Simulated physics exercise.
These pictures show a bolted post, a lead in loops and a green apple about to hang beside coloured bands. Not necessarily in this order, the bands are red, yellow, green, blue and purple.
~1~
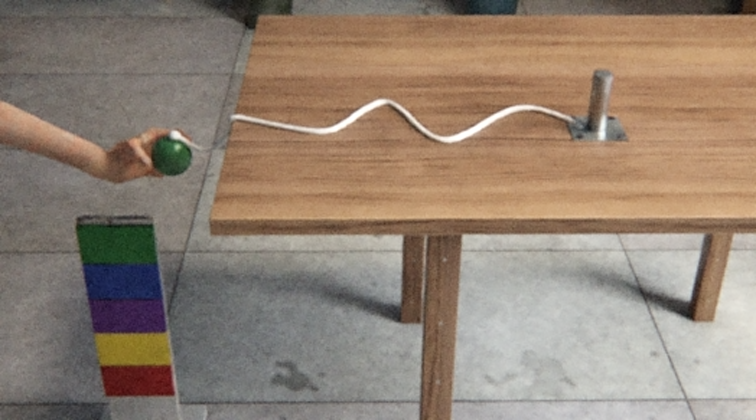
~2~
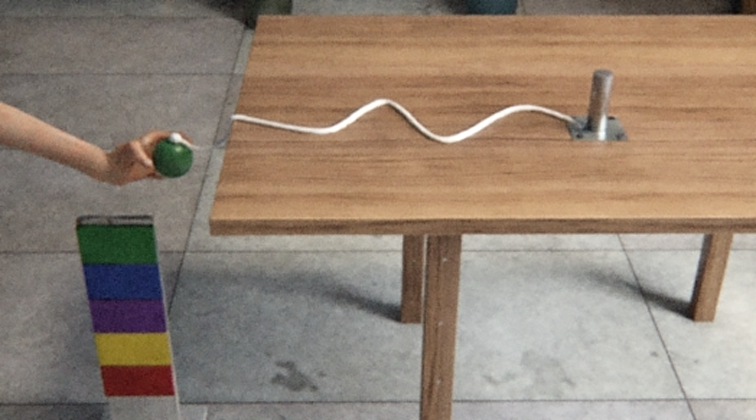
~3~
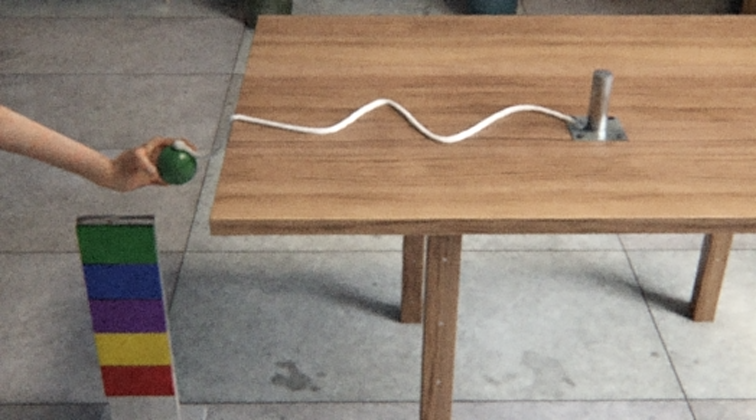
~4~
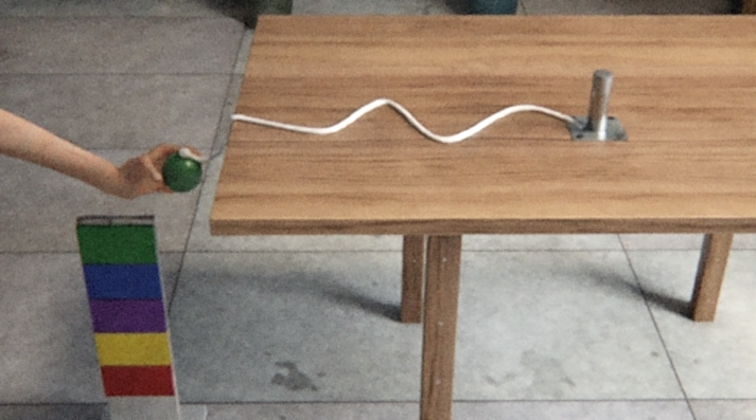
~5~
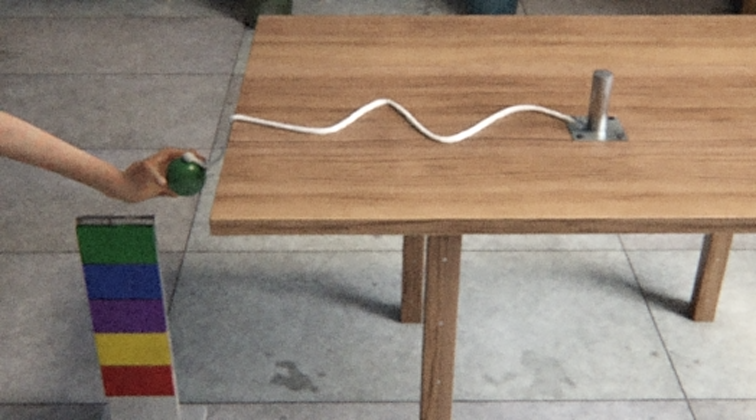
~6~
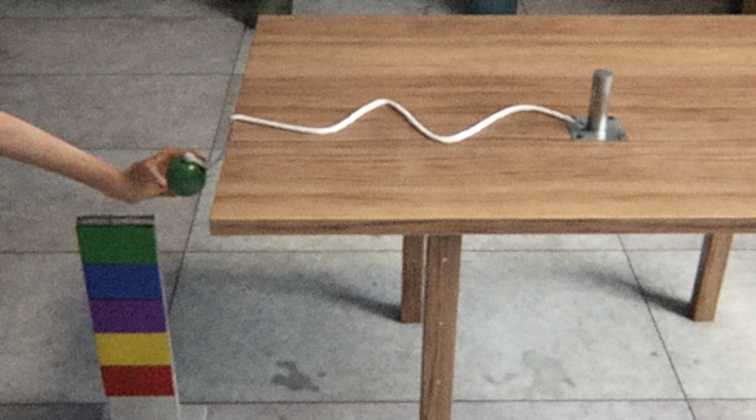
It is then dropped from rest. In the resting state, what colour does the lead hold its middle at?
Its middle is held at purple.
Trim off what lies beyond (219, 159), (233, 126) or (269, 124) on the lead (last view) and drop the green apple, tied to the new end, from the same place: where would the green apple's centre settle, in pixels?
First (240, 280), then (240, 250), then (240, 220).
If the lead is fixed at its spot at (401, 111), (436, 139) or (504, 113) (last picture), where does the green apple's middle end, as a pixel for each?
Estimated pixels in sequence: (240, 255), (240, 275) and (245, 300).
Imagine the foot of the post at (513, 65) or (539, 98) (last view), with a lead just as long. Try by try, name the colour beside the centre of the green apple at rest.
Answer, in order: Yellow, yellow.
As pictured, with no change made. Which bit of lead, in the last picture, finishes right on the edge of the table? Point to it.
It sits at about (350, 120).
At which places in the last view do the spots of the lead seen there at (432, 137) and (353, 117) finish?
They end up around (381, 124) and around (240, 120).
A little later, apple near (233, 309); level with purple.
Next, apple near (255, 320); level with purple.
When it is over, apple near (247, 320); level with purple. At purple.
